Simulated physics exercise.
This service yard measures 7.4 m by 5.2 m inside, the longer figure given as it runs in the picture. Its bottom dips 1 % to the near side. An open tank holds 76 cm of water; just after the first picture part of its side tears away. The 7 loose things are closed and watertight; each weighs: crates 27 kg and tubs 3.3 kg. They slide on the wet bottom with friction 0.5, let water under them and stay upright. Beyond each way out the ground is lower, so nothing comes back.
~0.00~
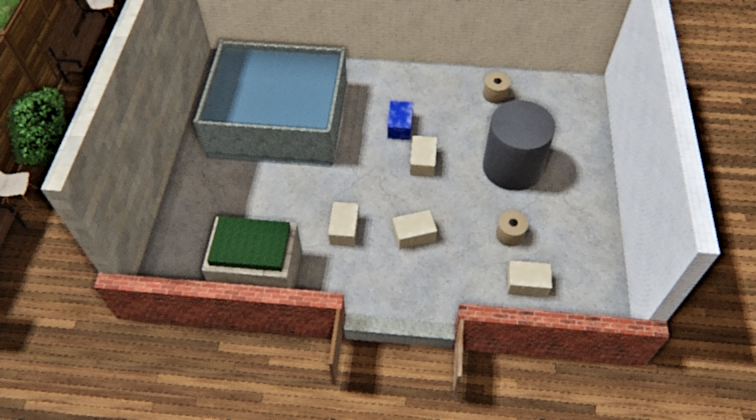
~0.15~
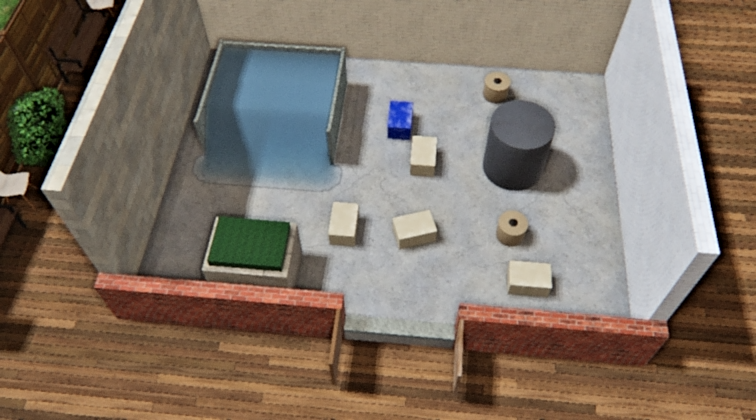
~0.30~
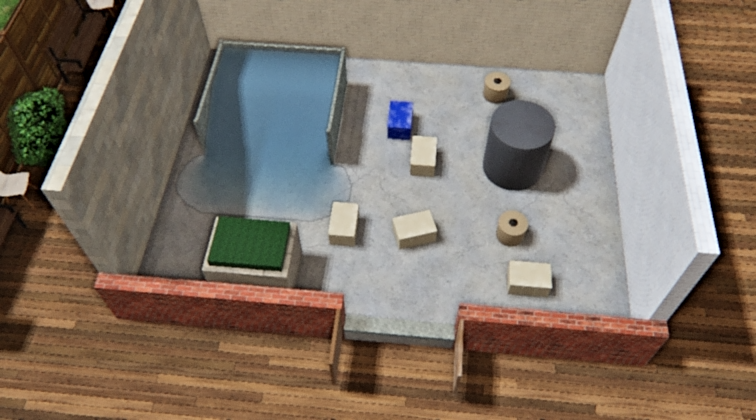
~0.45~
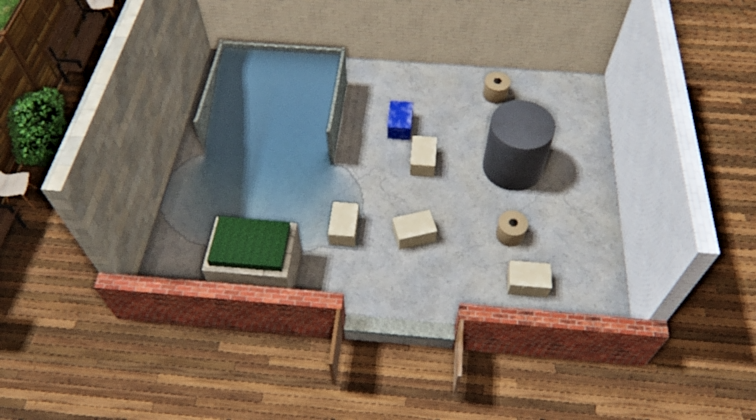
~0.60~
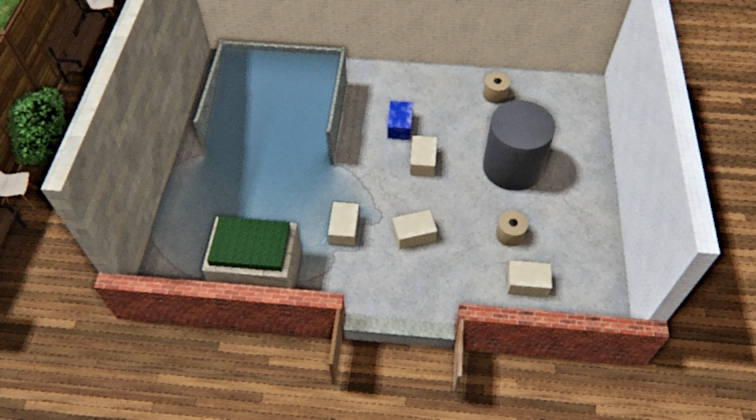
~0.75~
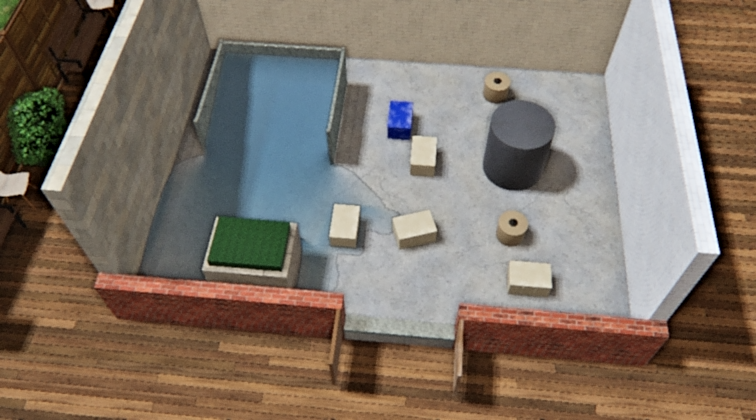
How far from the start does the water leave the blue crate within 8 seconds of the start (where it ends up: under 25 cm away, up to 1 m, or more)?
The blue crate holds its place.
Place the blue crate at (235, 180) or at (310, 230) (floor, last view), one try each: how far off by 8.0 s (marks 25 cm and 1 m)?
In that order: It is nudged along; it travels far.
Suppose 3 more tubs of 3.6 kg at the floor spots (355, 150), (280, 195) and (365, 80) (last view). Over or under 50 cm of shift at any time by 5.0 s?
In that order: Short of it, over, less.
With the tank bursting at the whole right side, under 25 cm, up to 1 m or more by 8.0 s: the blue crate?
In that case the blue crate gets carried off.
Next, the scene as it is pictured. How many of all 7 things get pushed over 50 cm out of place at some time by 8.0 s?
5 of them.
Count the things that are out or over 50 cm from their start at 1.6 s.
1 of them.
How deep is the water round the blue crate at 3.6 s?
Roughly 0 cm.
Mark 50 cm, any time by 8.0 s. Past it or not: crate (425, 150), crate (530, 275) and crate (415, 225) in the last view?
In turn: Under, past it, over.
After 1.6 s the blue crate is near (400, 114), 0.0 m from its start, aground; 0 of 7 are out; 0 afloat.
After 3.6 s the blue crate is near (400, 114), 0.0 m from its start, aground; 0 of 7 are out; 0 afloat.
After 5.6 s the blue crate is near (400, 114), 0.0 m from its start, aground; 0 of 7 are out; 1 afloat.
After 8.0 s the blue crate is near (400, 114), 0.0 m from its start, aground; 0 of 7 are out; 2 afloat.
